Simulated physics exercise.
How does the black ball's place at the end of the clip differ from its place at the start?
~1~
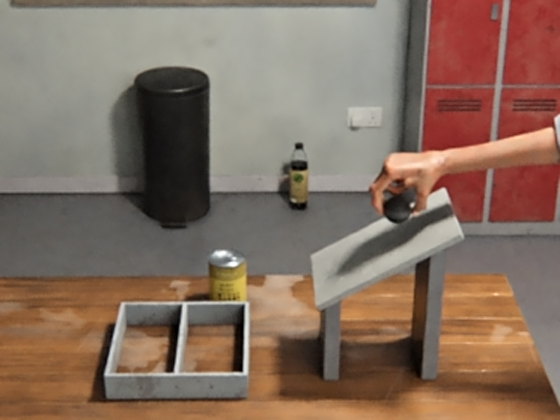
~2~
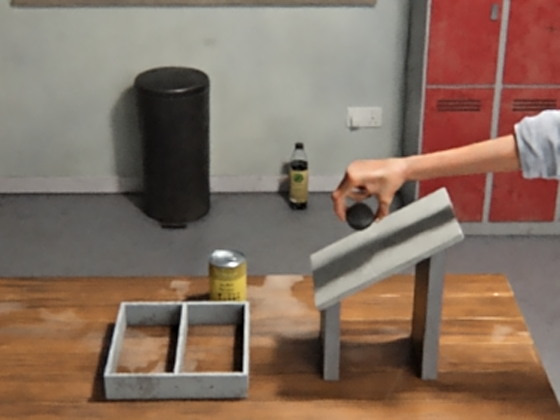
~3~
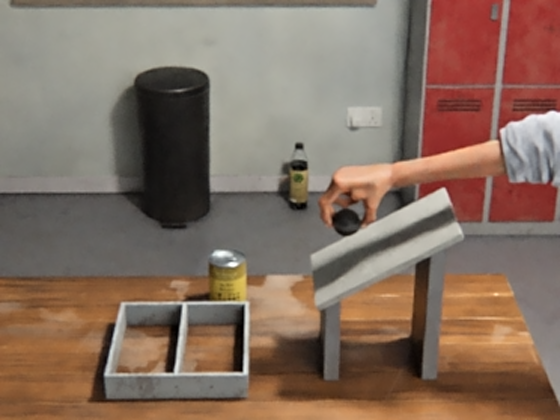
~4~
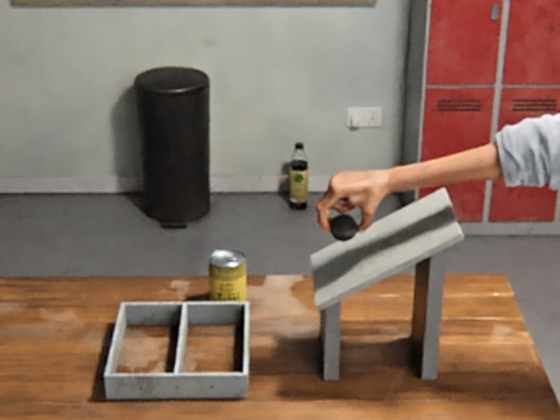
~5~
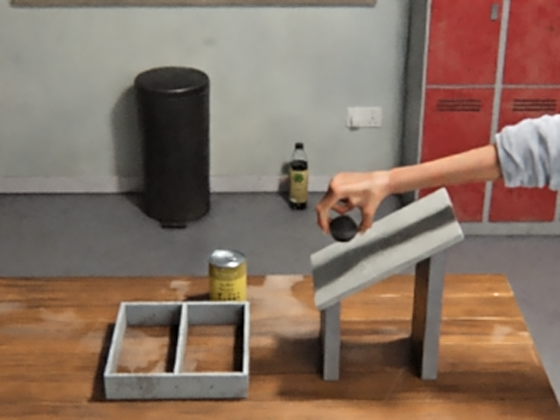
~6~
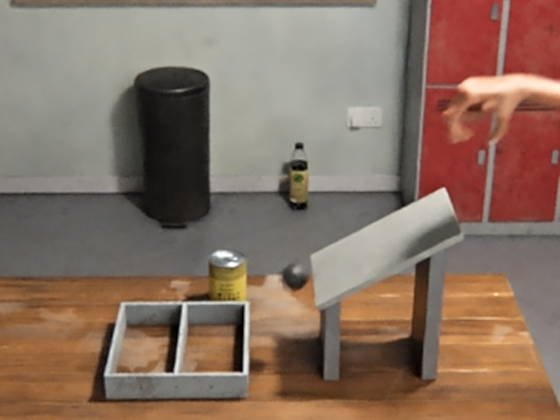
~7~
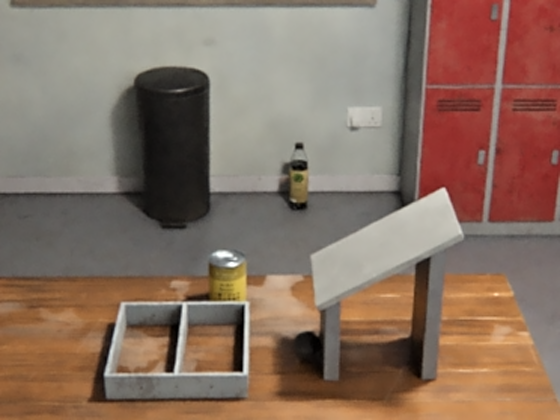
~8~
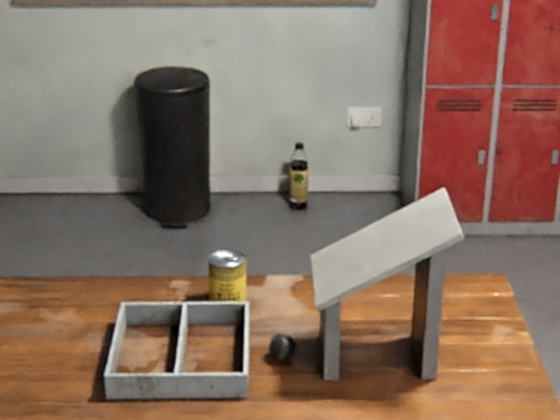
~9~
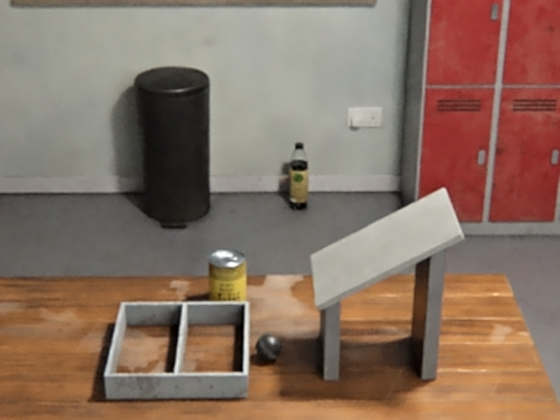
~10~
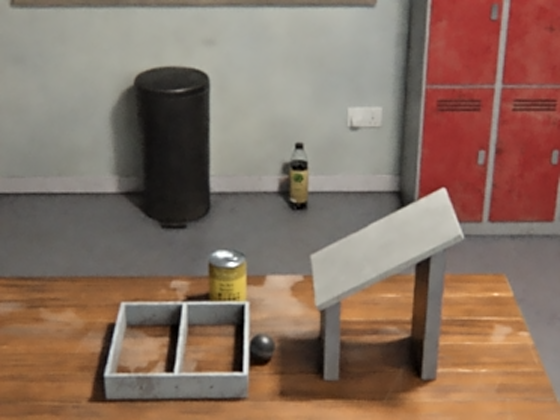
At the start the black ball is held by a hand over the tilted board, while at the end it sits on the table just to the right of the tray, outside both bays.
